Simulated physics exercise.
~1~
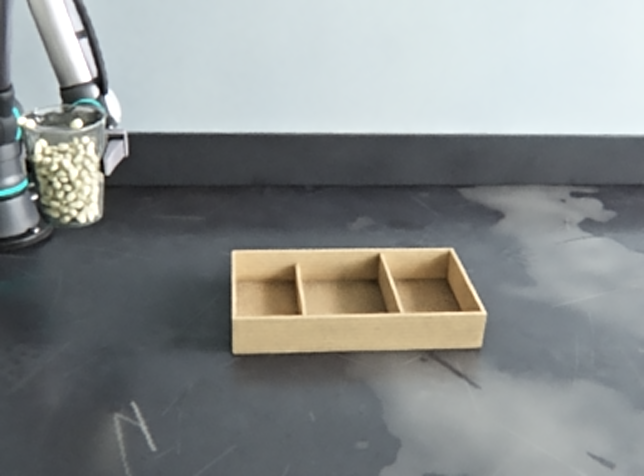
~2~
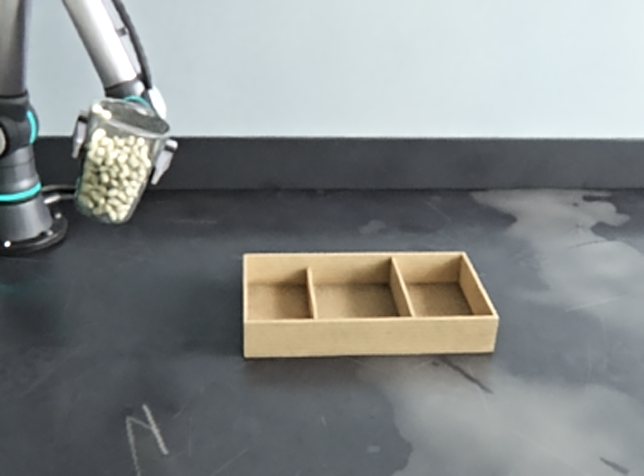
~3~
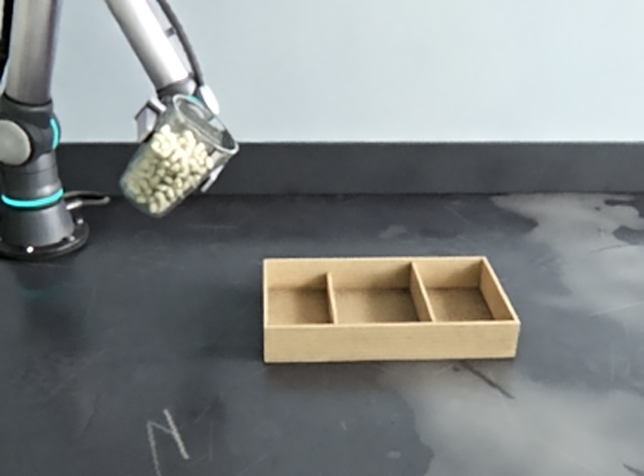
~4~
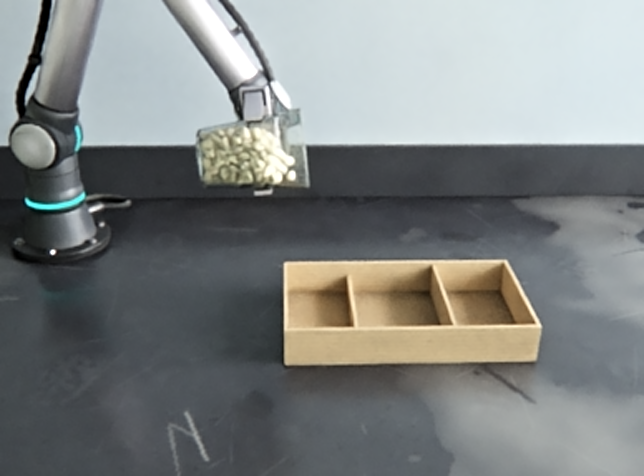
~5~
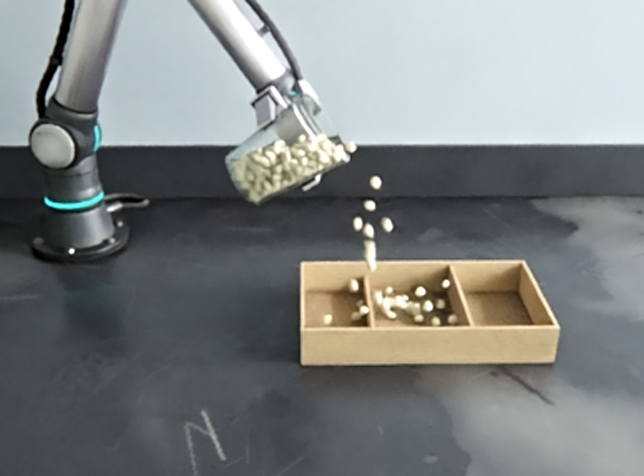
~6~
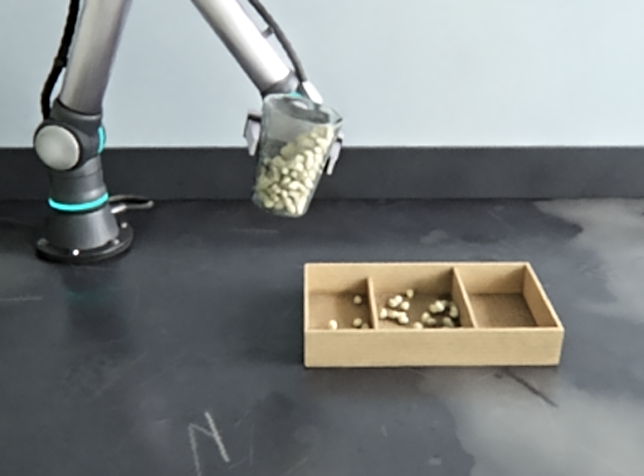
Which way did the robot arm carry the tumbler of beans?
The arm carried the tumbler to the right, toward the divided box.
